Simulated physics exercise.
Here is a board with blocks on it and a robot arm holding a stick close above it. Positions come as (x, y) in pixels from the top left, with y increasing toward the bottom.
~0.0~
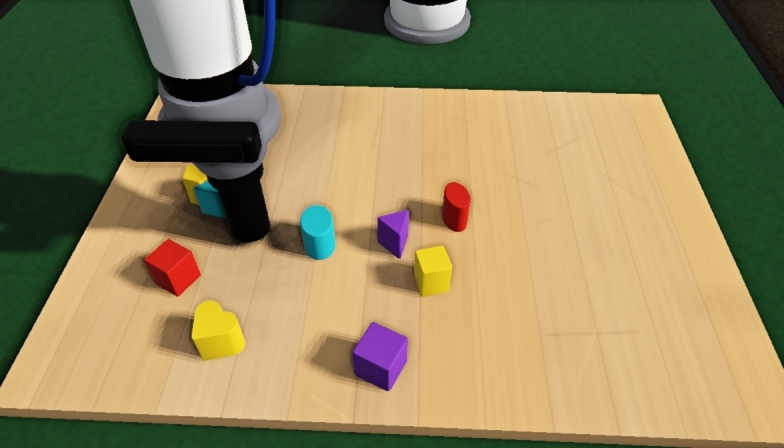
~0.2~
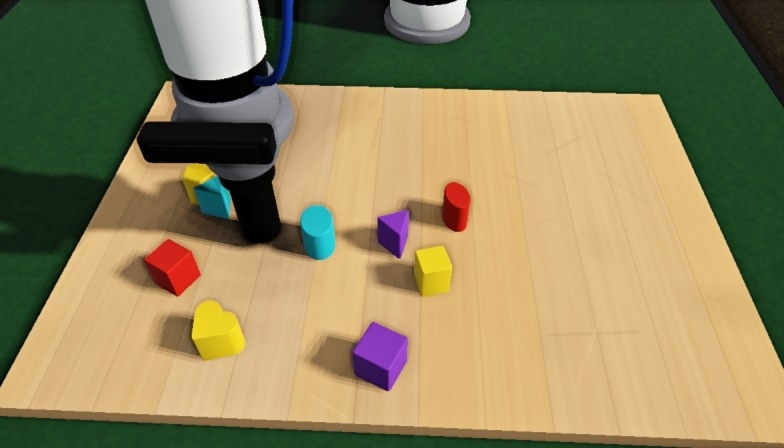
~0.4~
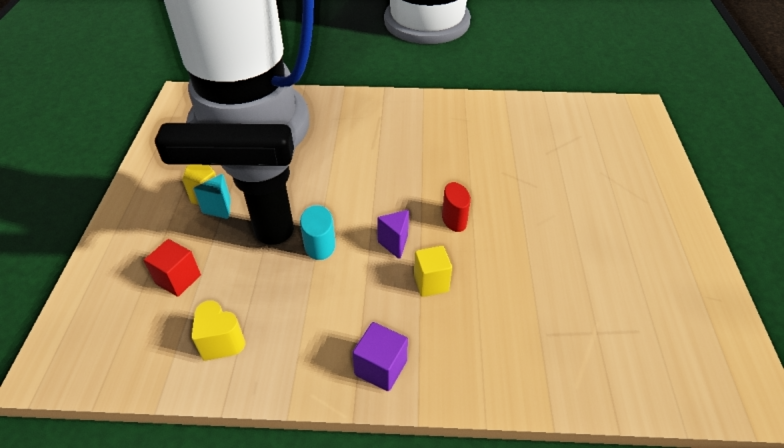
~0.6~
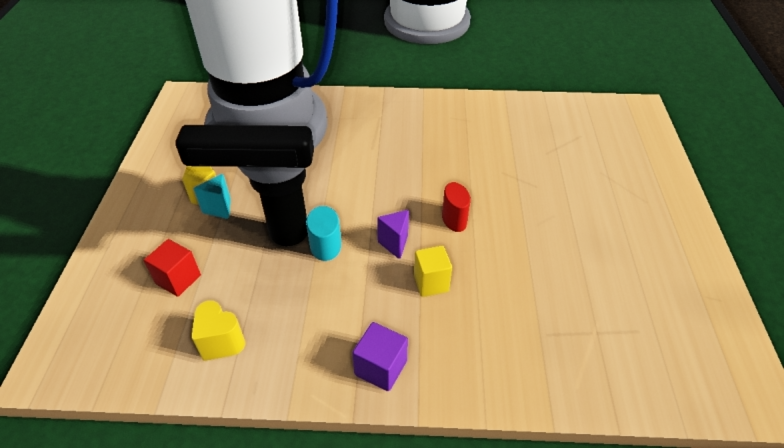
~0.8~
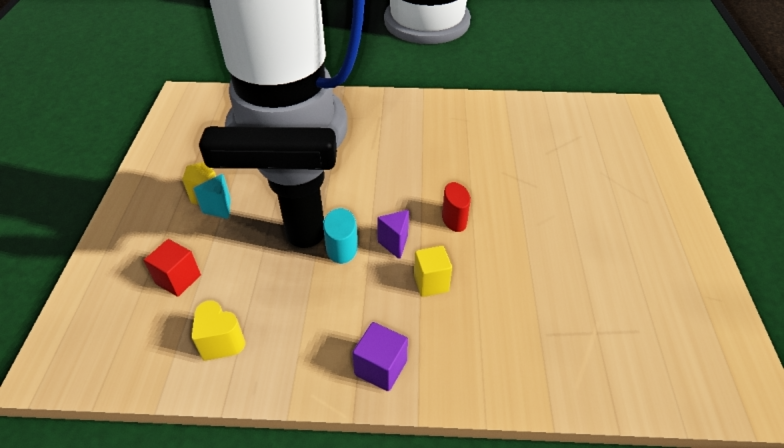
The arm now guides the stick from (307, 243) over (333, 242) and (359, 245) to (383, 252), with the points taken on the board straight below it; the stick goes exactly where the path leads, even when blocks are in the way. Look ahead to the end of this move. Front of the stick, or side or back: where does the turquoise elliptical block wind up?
At the end of the path, the stick is still pushing the turquoise elliptical block ahead of it.
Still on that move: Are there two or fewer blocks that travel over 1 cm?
The answer is yes.
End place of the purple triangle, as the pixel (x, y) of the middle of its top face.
The middle of its upper face should be somewhere near (442, 219).
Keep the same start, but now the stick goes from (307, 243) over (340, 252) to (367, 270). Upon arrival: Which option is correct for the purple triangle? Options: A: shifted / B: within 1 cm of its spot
A (shifted)
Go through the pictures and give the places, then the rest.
Lower end of the stick (251, 229), tops of blocks, turquoise elliptical block (316, 220), purple triangle (395, 220), yellow square (433, 259), in the first frame.
Stick (262, 230), blocks as before, in the second frame.
Stick (275, 232), blocks as before, in the third frame.
Stick (289, 233), turquoise elliptical block (322, 220), in the fourth frame.
Stick (306, 235), turquoise elliptical block (339, 223), purple triangle (395, 220), yellow square (433, 259), in the fifth frame.
On the path given first. Halfway along, stick (346, 235); turquoise elliptical block (379, 227), turned 15° clockwise; purple triangle (407, 220), turned 30° clockwise.
At the end, stick (383, 244); turquoise elliptical block (420, 233); purple triangle (442, 219); yellow square not moved.
